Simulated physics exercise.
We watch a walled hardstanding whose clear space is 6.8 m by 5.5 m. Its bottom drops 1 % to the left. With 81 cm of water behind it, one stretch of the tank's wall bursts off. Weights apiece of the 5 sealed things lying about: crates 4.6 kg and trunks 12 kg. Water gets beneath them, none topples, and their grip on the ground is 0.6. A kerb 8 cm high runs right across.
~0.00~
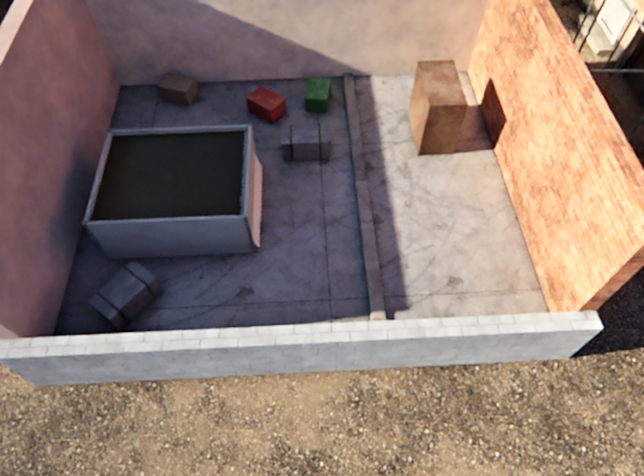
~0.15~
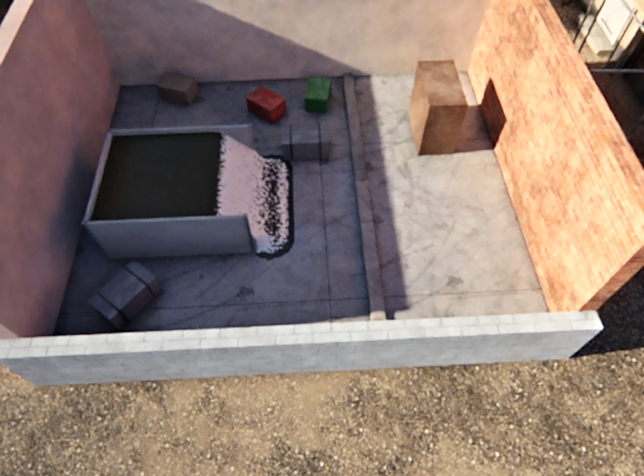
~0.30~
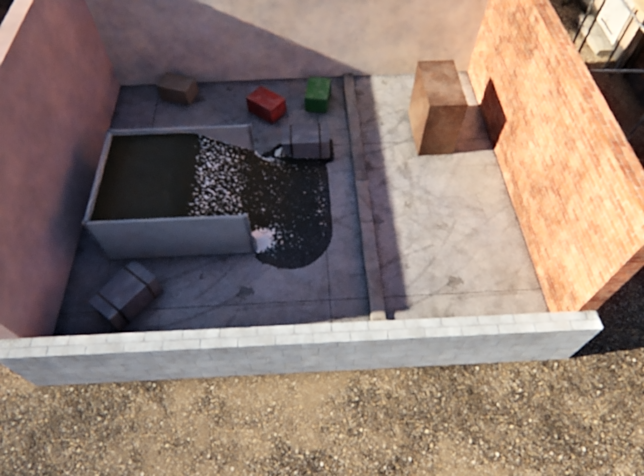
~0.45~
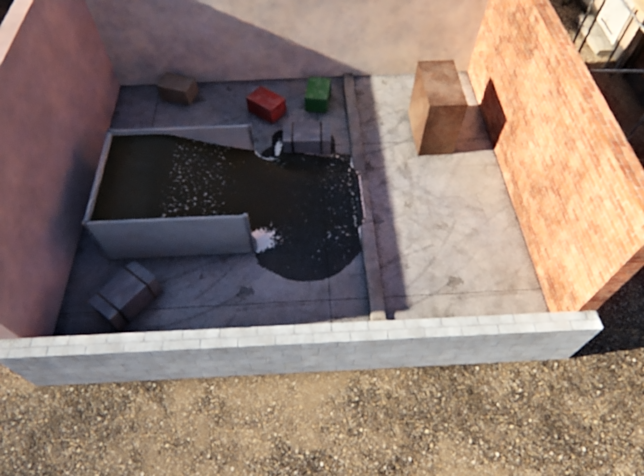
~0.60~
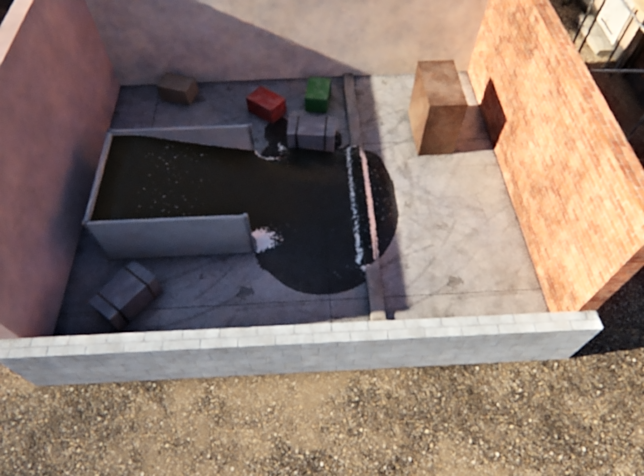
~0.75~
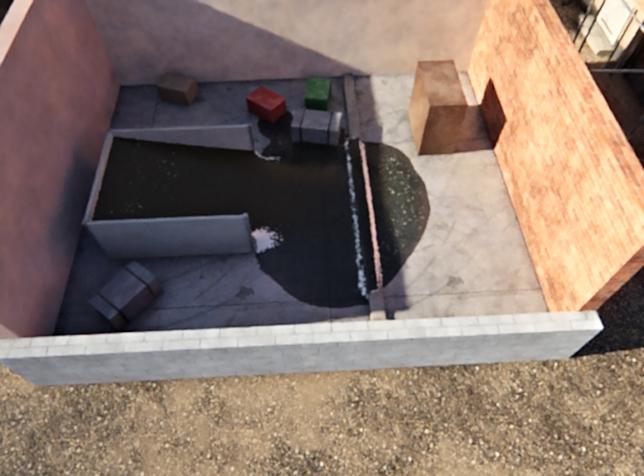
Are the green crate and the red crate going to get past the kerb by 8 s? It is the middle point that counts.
Green crate is held back, red crate is held back.
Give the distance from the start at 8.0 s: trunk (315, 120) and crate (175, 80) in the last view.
In turn: 250 cm, 140 cm.
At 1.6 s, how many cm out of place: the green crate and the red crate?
About 40 and 0 cm.
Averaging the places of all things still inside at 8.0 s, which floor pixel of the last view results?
At about (138, 168).
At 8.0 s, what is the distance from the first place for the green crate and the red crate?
About 350 and 200 cm.
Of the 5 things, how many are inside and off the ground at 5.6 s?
3 of them.
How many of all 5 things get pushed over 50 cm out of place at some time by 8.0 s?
That makes 5.
After 1.6 s the green crate is near (319, 75), 0.4 m from its start, aground; the red crate is near (266, 98), 0.0 m from its start, aground; 0 of 5 are over the mark; 0 afloat.
After 3.6 s the green crate is near (265, 80), 1.0 m from its start, afloat; the red crate is near (264, 99), 0.0 m from its start, aground; 0 of 5 are over the mark; 1 afloat.
After 5.6 s the green crate is near (132, 119), 3.3 m from its start, afloat; the red crate is near (230, 128), 1.0 m from its start, aground; 0 of 5 are over the mark; 3 afloat.
After 8.0 s the green crate is near (112, 144), 3.7 m from its start, afloat; the red crate is near (160, 138), 2.0 m from its start, afloat; 0 of 5 are over the mark; 5 afloat.
